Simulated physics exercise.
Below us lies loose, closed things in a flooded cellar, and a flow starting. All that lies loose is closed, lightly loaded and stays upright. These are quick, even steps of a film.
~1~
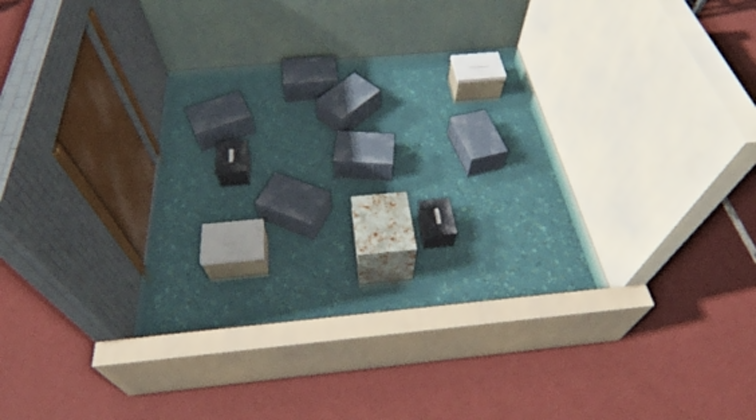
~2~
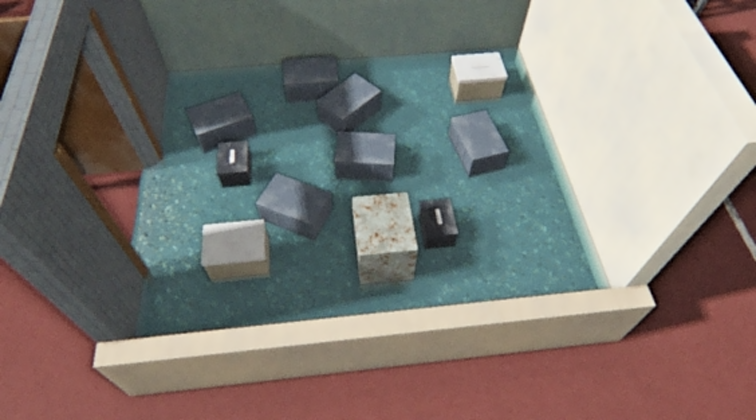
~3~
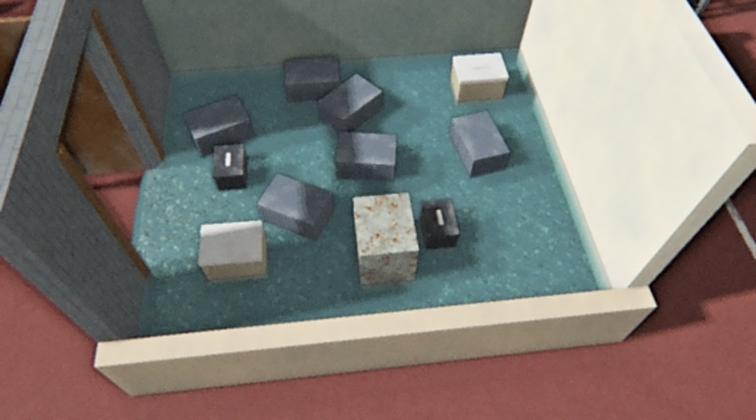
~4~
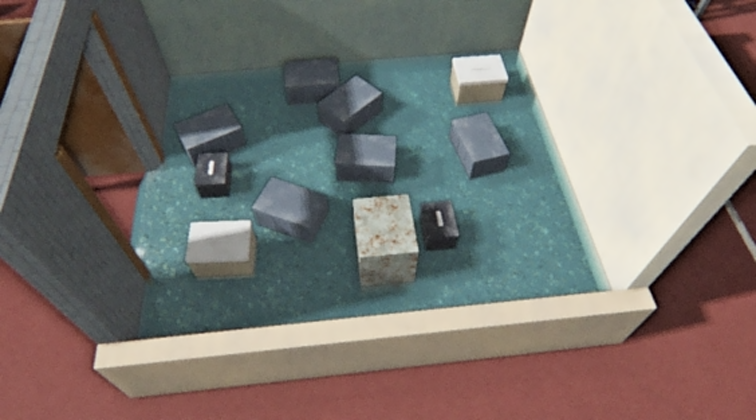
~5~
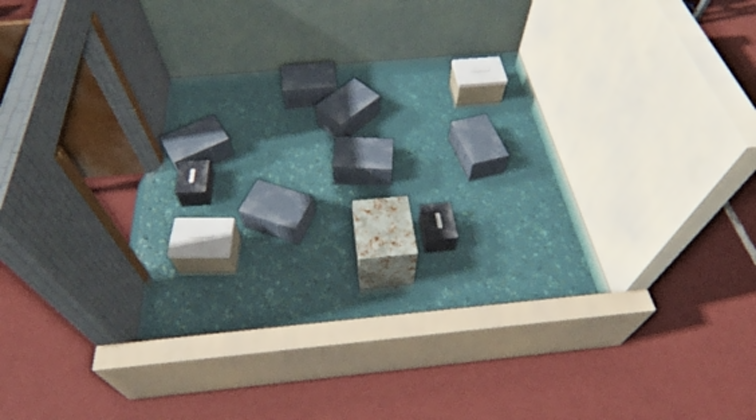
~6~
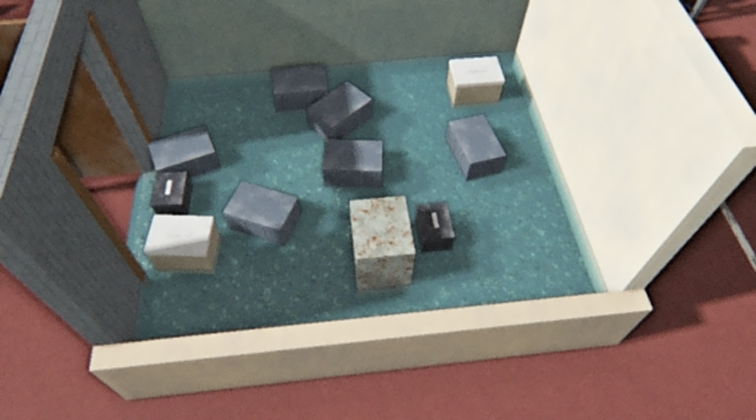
In a flooded cellar, a door on the left opened, and the floating boxes nearest it drifted slowly left toward the opening, while the speckled block and those on the right barely moved.
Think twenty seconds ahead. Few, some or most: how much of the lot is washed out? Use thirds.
That comes to two thirds or above.
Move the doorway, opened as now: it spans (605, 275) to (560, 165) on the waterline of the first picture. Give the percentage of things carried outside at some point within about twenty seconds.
Roughly 60 per cent.
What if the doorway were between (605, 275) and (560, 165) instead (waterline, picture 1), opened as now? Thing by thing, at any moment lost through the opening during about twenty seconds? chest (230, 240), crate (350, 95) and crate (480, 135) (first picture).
As listed: Left behind, gone, out.
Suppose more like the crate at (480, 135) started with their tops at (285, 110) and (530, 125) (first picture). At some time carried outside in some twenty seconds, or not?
In that order: Carried outside, inside.
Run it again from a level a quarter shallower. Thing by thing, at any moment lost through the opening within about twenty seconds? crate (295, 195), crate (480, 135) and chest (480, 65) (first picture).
In that order: Washed out, stays, no.
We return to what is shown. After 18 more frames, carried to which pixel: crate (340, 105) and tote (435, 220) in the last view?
Close to (137, 183) and (372, 198).
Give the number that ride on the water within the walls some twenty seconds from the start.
That makes 2.
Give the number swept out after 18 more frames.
It comes to 5.
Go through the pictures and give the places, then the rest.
In the first picture, a tote at (231, 156), afloat; a chest at (232, 240), afloat; 0 of 10 have shifted.
In the second picture, a tote at (232, 157), afloat; a chest at (233, 241), afloat; 0 of 10 have shifted.
In the third picture, a tote at (228, 160) floats, close to its start; a chest at (231, 241), afloat, close to its start; 2 of 10 have shifted.
In the fourth picture, a tote at (211, 168) floats, close to its start; a chest at (219, 240) floats, close to its start; 3 of 10 have shifted.
In the fifth picture, a tote at (192, 176) floats, a stride from its start; a chest at (201, 236), afloat, a stride from its start; 4 of 10 have shifted.
In the sixth picture, a tote at (169, 188), afloat, a stride from its start; a chest at (179, 234) floats, a stride from its start; 7 of 10 have shifted.
A moment on, 3 of 10 are out; 7 afloat.
Next, 5 of 10 are out; 5 afloat.
Later, 7 of 10 are out; 3 afloat.
In the end, 8 of 10 are out; 2 afloat.
